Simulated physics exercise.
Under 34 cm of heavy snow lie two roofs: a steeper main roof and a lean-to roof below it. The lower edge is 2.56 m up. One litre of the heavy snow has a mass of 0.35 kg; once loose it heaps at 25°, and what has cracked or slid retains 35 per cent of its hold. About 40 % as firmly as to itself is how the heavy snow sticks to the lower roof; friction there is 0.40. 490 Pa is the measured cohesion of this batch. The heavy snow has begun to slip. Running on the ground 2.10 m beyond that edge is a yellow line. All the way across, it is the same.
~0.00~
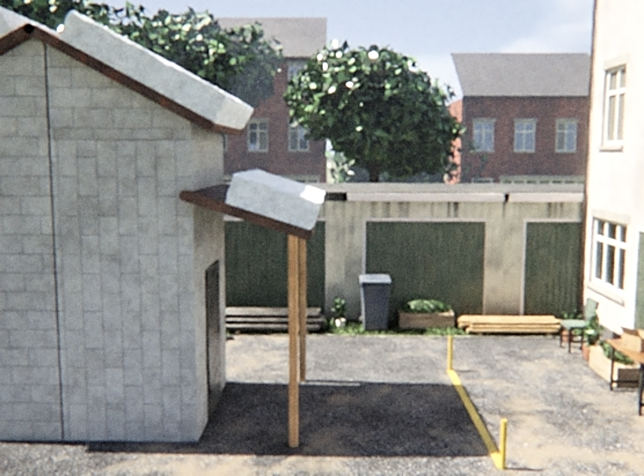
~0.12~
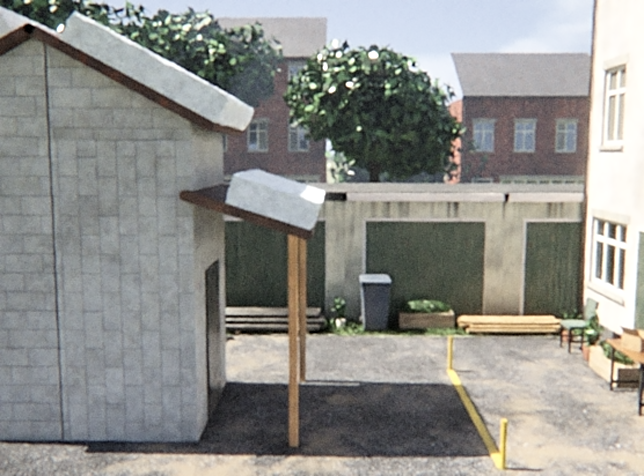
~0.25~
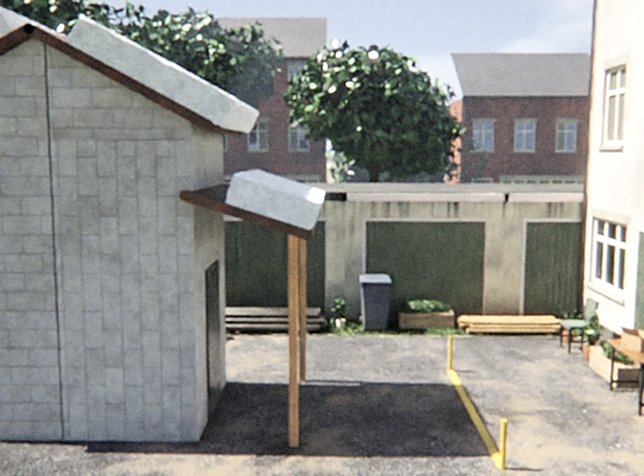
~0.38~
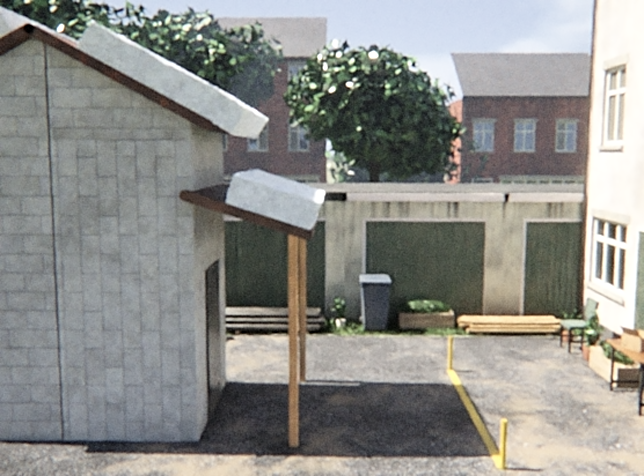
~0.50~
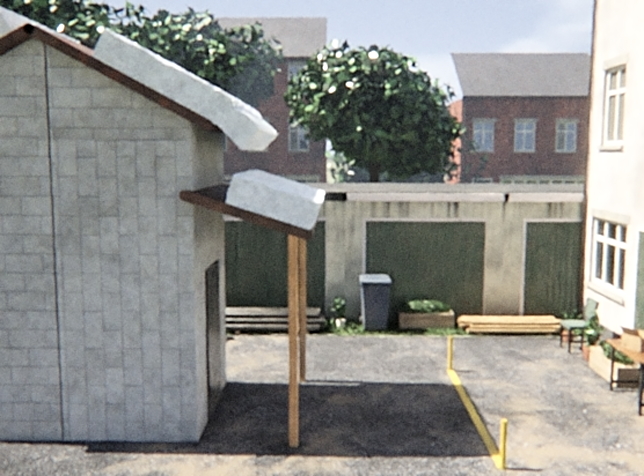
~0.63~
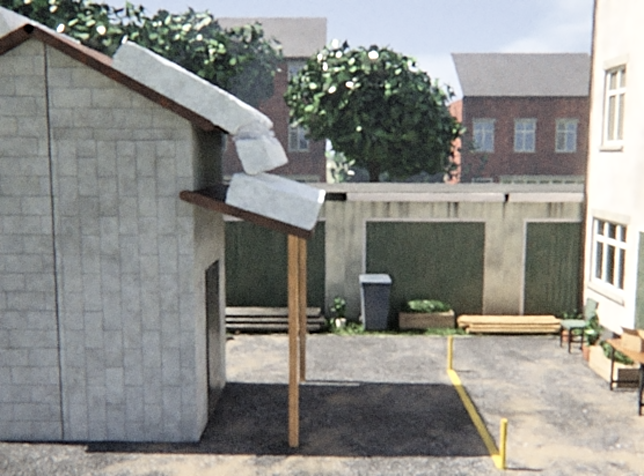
A thick slab of snow on the steeper main roof slid slowly down to the right, poked out past the edge, then cracked, its front chunk tilting down above the snow-covered lean-to roof.
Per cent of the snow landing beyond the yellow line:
Roughly 33 %.
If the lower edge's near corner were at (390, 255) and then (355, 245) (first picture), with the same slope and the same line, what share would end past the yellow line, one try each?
The first try gives 30 percent and the second gives 35 percent.
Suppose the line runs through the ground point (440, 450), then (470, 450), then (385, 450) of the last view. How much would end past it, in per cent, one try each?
First try 45 per cent, second 40 per cent, third 65 per cent.
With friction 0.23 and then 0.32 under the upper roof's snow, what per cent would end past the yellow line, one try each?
One try each gives 30 % and then 25 %.
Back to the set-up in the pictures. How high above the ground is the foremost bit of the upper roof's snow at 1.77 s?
Some 0.0 m.
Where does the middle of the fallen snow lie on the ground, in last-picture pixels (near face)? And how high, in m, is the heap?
It sits close to (470, 450), some 0.3 m high.
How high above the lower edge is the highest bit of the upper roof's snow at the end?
0.6 m, give or take.
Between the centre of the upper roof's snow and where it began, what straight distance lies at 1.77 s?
Straight-line shift: Roughly 5.0 m.
After 1.15 s, none is below the lower edge and 0 % is past the line.
After 1.77 s, 76 % is below the lower edge and 4 % is past the line.
After 2.38 s, 77 % is below the lower edge and 33 % is past the line.
After 3.00 s, 77 % is below the lower edge and 33 % is past the line.
After 3.10 s, 77 % is below the lower edge and 33 % is past the line.
